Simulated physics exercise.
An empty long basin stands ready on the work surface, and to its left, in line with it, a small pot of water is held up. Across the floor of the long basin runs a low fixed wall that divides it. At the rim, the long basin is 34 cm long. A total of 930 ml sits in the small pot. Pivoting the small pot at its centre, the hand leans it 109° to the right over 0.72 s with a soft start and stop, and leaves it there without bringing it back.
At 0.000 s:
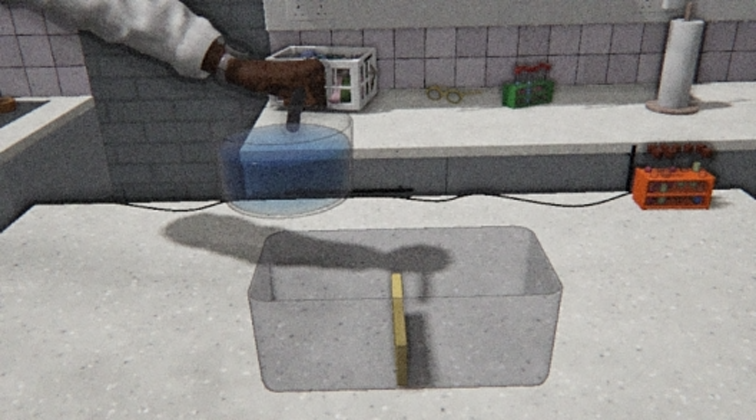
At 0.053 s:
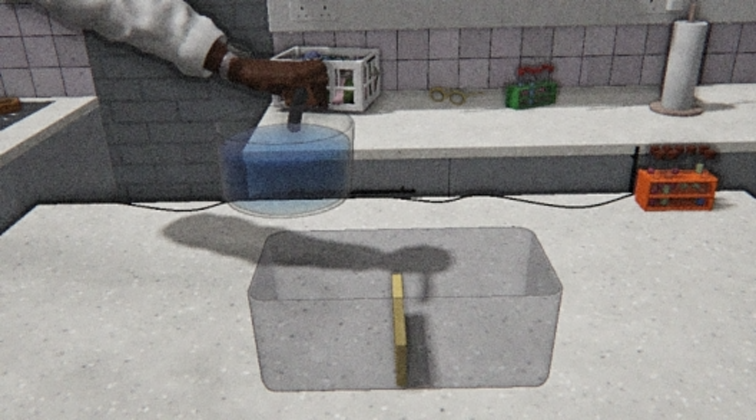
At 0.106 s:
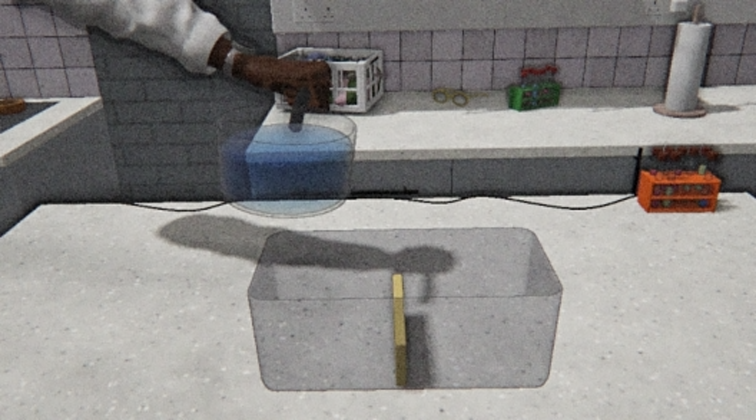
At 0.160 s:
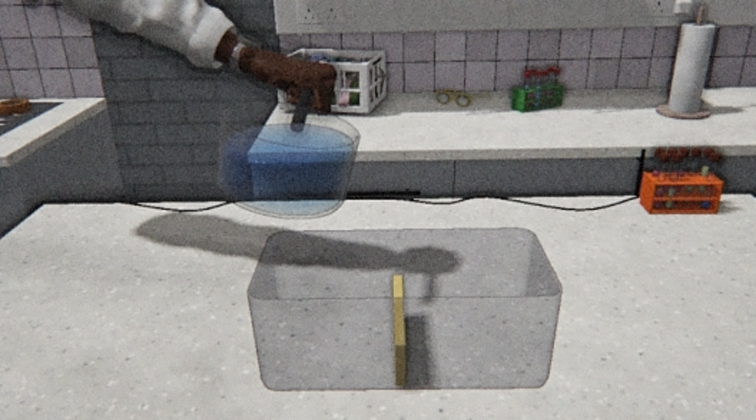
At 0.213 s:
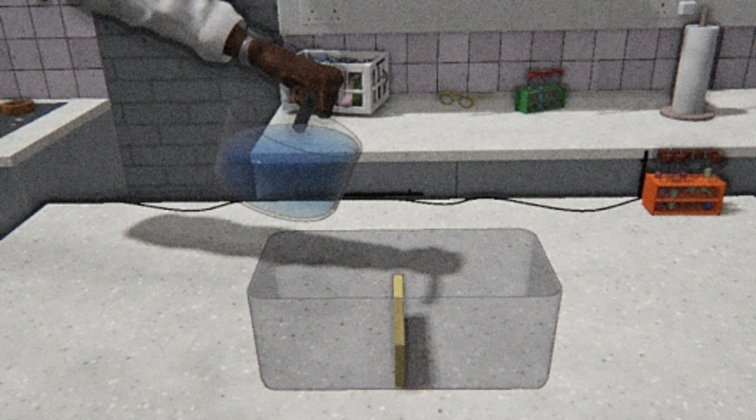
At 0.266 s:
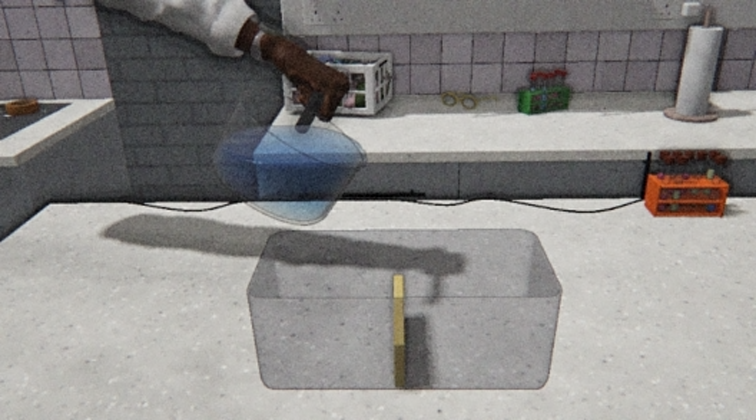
A hand tilts a small pot of blue water rightward above an empty clear basin.
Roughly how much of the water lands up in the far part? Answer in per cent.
Around 52 %.
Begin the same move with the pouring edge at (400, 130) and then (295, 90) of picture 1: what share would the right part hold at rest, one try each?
90 then 5 %.
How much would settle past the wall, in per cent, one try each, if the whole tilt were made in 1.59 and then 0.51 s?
The first try gives 70 percent and the second 40 percent.
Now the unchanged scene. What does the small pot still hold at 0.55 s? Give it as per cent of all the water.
Portion remaining: Approx. 30 per cent.
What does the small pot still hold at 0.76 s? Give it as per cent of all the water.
I'd say some 6 per cent remains.
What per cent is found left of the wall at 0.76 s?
36 %.
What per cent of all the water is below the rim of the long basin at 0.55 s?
I reckon close to 32 percent of it.
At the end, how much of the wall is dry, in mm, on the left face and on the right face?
Left roughly 40 mm; right roughly 40 mm.
By 0.55 s the tilt is 95° and 31 per cent is still to pour, 5 is left of the wall and 28 right of it.
By 0.76 s the tilt is 109° and 6 per cent is still to pour, 37 is left of the wall and 52 right of it.
By 0.98 s the tilt is 109° and 0 per cent is still to pour, 46 is left of the wall and 52 right of it.
By 1.22 s the tilt is 109° and 0 per cent is still to pour, 47 is left of the wall and 52 right of it.
At rest 47 per cent lies left of the wall, 52 right of it and 1 outside.
